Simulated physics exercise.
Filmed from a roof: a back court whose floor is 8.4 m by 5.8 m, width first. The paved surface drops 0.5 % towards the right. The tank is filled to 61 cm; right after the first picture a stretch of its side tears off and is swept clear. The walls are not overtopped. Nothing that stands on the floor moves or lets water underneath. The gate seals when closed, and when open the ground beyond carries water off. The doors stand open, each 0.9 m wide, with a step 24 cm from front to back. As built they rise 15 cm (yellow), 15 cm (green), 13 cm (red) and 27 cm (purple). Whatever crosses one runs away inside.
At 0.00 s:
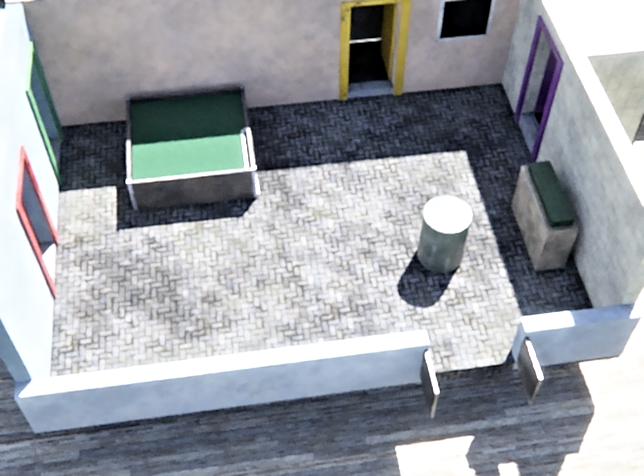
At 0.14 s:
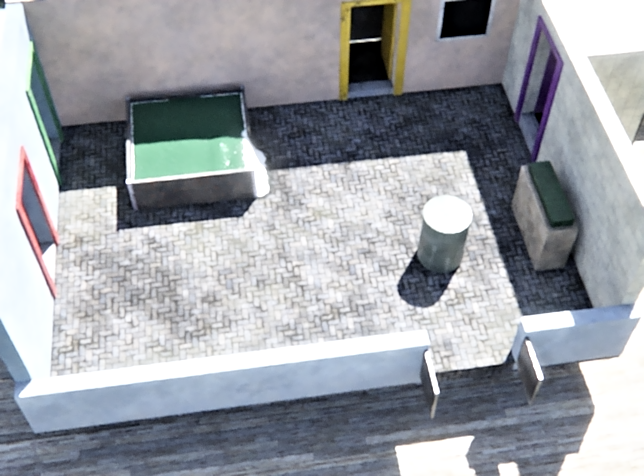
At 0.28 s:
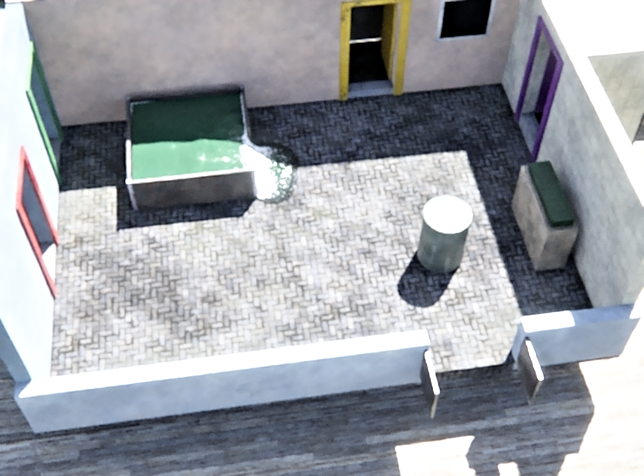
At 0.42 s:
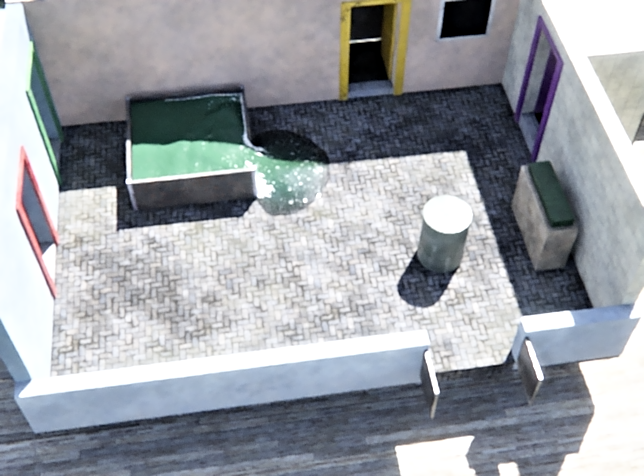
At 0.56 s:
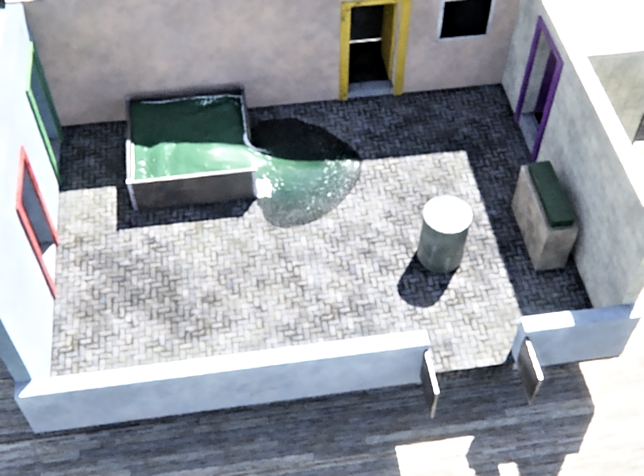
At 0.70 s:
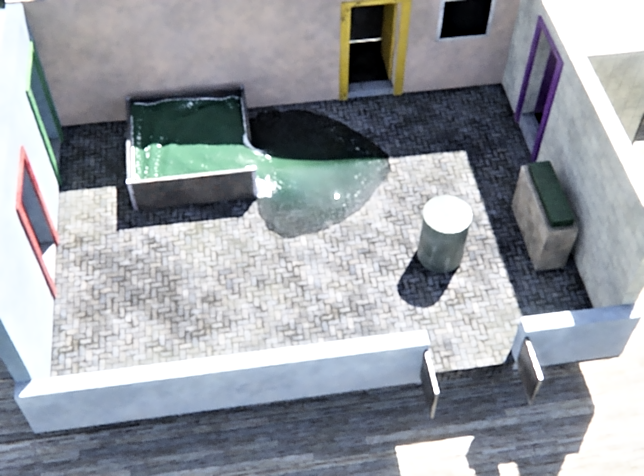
A tank of green water in a sunlit paved courtyard leaking from its right side, the puddle spreading rightward across the floor.
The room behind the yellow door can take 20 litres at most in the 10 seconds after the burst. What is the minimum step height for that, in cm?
About 6.5 cm.
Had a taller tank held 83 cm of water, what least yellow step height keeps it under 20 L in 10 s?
Then roughly 9.5 cm.
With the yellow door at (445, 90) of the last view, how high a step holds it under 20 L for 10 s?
Roughly 9.5 cm.
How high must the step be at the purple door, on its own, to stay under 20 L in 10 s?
About 14.5 cm at purple.
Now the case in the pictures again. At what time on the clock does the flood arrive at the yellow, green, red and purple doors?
Arrival: Yellow 1.2 s, green not within the 10 s, red not within the 10 s, purple 1.6 s.
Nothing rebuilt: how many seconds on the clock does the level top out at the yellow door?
Near 2.4 s.
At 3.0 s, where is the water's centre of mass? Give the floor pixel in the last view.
At about (317, 167).
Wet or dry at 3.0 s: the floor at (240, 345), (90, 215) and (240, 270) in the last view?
In turn: Dry, dry, still dry.
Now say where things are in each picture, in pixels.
Still water, 61 cm deep, in the tank at (189, 136); the yellow door at (373, 55) is dry, in the first frame.
The gap is at (251, 167), the front 0.3 m out at (269, 188); the back of the tank holds 61 cm, in the second frame.
Water pours out at (251, 167) and has run 0.7 m, to (293, 168); about 10 cm deep outside, 61 cm at the back, in the third frame.
Water pours out at (251, 168) and has run 1.3 m, to (324, 172); about 7 cm deep outside, 61 cm at the back, in the fourth frame.
The front is at (357, 166), 1.9 m from the gap at (251, 167); 3.1 m2 of floor is wet, 59 cm left at the back, in the fifth frame.
The front is at (385, 168), 2.4 m from the gap at (251, 167); 4.4 m2 of floor is wet, 53 cm left at the back; 1.1 m in a straight line remain to the yellow door at (373, 55), in the sixth frame.
After 1.4 s water covers 30 % of the floor, deepest (36 cm) near (257, 179); 5 cm at the yellow door, 0 litres in over its 15 cm step.
After 3.0 s water covers 50 % of the floor, deepest (28 cm) near (500, 91); 8 cm at the yellow door, 0 litres in over its 15 cm step.
After 10.0 s water covers 65 % of the floor, deepest (11 cm) near (551, 220); 7 cm at the yellow door, 0 litres in over its 15 cm step.
At the yellow door as built, the water arrived by 1.3 s and peaked near 11 cm at 2.4 s.
With a step of 6 cm, 26 litres would have come in within the 10 s; with 7 cm, 13 litres. So under 20 litres takes about 6.5 cm.
